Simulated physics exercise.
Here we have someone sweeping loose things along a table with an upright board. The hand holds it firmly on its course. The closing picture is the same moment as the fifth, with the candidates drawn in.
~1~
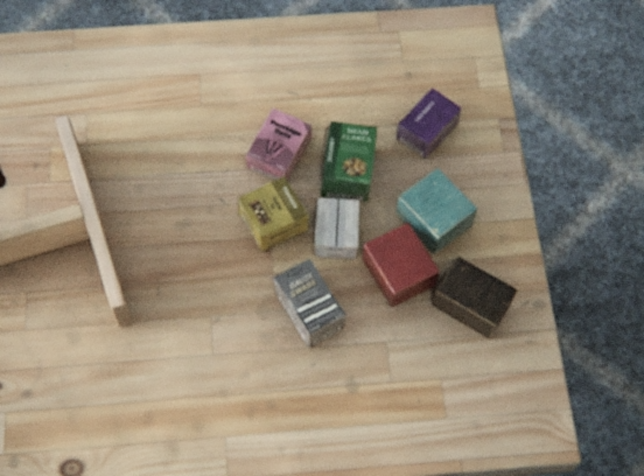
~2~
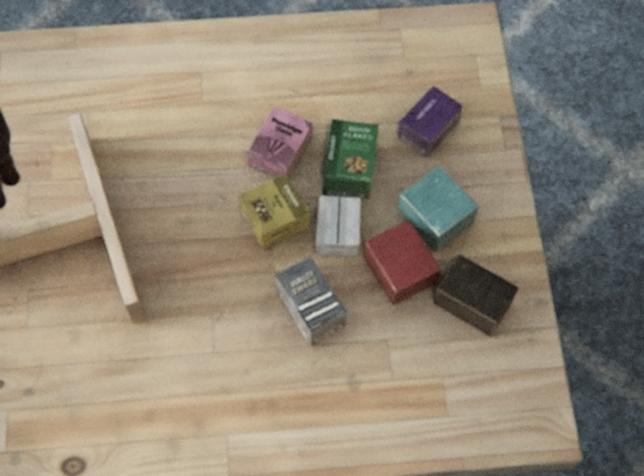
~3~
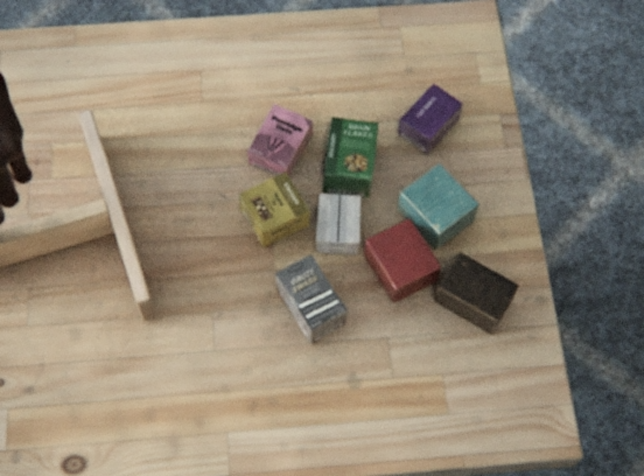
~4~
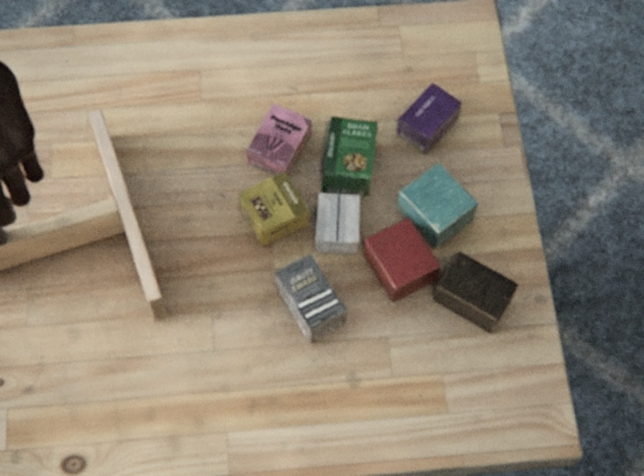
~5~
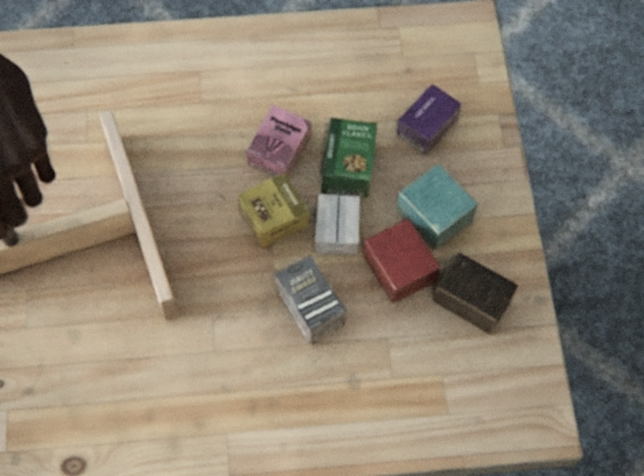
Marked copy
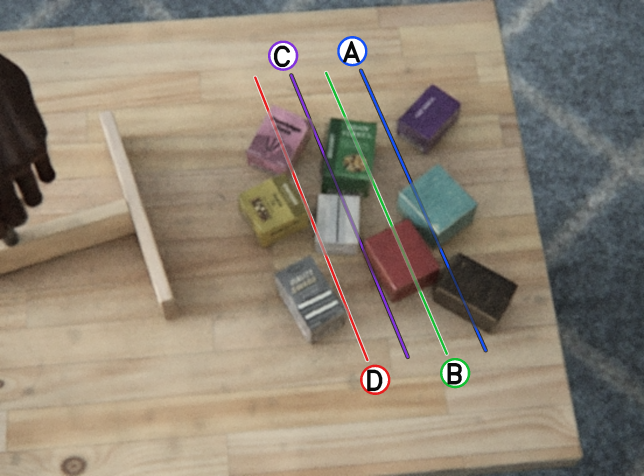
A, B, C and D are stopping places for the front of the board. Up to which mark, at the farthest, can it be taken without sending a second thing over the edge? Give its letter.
A.
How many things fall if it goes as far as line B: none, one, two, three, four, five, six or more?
In all, none.
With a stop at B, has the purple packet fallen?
No.
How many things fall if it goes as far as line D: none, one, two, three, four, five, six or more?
In all, none.
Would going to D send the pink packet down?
By then, no.
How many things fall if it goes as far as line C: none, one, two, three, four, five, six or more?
In all, none.
On the copy, A at (420, 202); B at (383, 205); C at (346, 207); D at (308, 210).
On A. First, board (239, 194); black block (475, 293); purple packet (430, 119).
Then, board (341, 187); black block (504, 303); purple packet (450, 115).
Finally, board (418, 181); purple packet (509, 96); black block (543, 315); none fallen.
By contrast, B is within the limit but short; C is within the limit but short; D is within the limit but short.
